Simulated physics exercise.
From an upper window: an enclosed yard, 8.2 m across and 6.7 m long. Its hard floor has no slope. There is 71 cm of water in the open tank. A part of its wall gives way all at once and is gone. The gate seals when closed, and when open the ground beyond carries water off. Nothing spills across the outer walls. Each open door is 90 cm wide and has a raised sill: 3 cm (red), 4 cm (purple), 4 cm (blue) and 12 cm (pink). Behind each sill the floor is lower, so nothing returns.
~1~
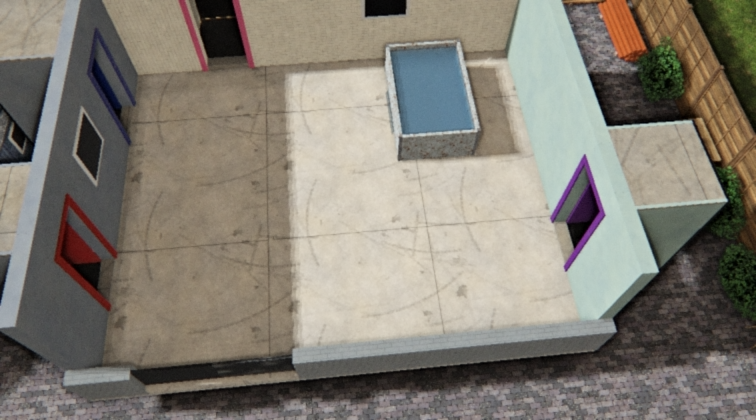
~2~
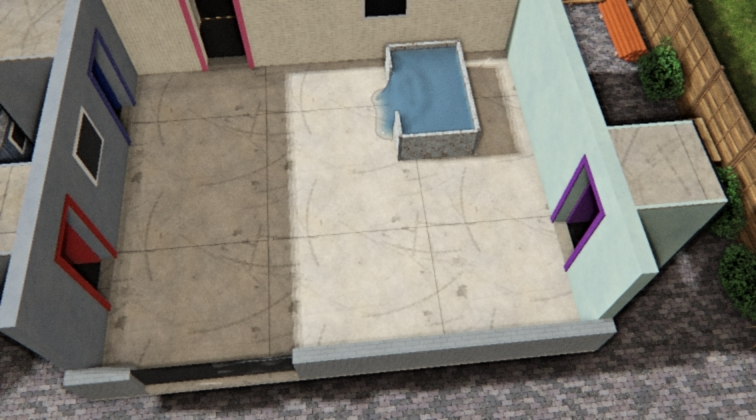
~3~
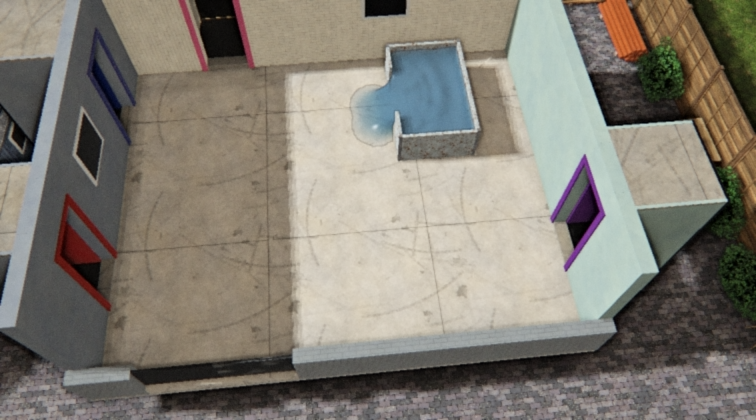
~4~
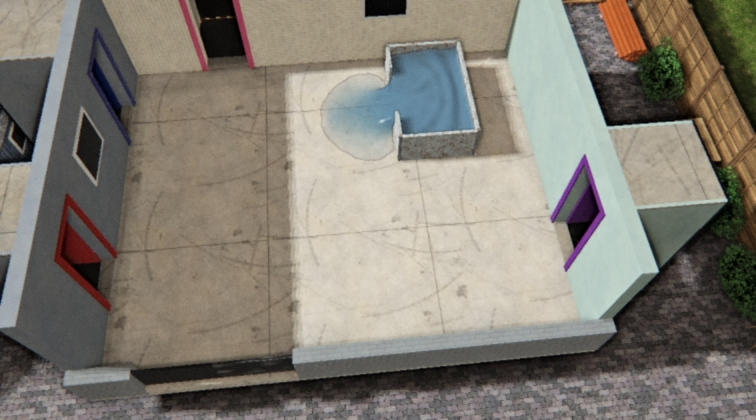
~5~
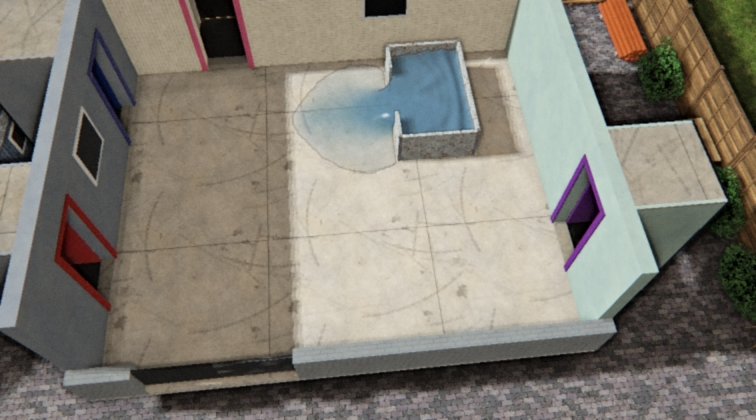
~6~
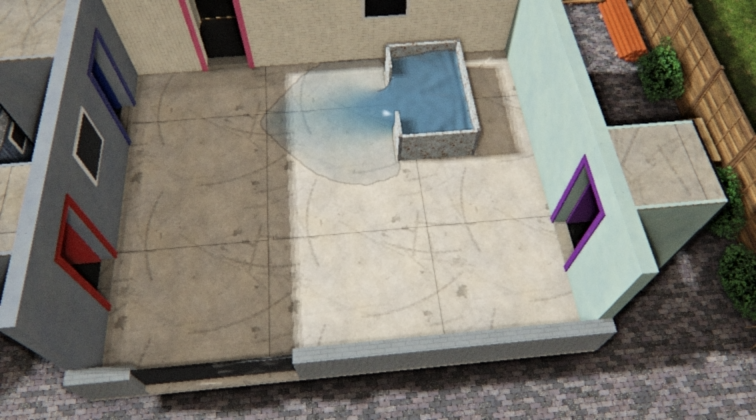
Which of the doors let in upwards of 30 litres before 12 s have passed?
The water let in: At the red door it passes the limit; at the purple door it keeps below the limit; at the blue door it exceeds the limit; at the pink door it stays under the limit.
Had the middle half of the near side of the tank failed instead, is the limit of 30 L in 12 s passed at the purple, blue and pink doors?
Then: Purple above, blue below, pink under.
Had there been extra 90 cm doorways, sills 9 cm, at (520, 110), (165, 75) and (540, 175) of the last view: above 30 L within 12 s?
In turn: Below, over, under.
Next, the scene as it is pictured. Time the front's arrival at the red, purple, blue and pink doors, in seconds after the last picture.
Arrival: Red 2.0 s, purple 10.0 s, blue 0.8 s, pink 0.6 s.
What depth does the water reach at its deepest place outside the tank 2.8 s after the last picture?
Up to some 23 cm.
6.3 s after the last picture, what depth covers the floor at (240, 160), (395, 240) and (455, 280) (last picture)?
In that order: 3, 0 and 0 cm.
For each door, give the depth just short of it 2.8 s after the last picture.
In cm: Red 8, purple 0, blue 18, pink 8.
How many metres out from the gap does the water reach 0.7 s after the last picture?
Some 5.2 m out.
Then, 0.7 s after the last picture water covers 30 % of the floor and is deepest (34 cm) near (383, 116); red door not reached, purple door not reached, blue door not reached, pink door 6 cm at the sill, 0 L in.
Then, 1.5 s after the last picture water covers 40 % of the floor and is deepest (41 cm) near (138, 82); red door not reached, purple door not reached, blue door 10 cm at the sill, 28 L in, pink door 12 cm at the sill, 0 L in.
Then, 2.8 s after the last picture water covers 50 % of the floor and is deepest (23 cm) near (136, 94); red door 8 cm at the sill, 11 L in, purple door not reached, blue door 18 cm at the sill, 133 L in, pink door 8 cm at the sill, 1 L in.
Then, 6.3 s after the last picture water covers 55 % of the floor and is deepest (14 cm) near (101, 380); red door 5 cm at the sill, 38 L in, purple door not reached, blue door 10 cm at the sill, 298 L in, pink door 9 cm at the sill, 1 L in.
Then, 11.3 s after the last picture water covers 90 % of the floor and is deepest (8 cm) near (559, 335); red door 7 cm at the sill, 68 L in, purple door 5 cm at the sill, 0 L in, blue door 5 cm at the sill, 350 L in, pink door 4 cm at the sill, 1 L in.
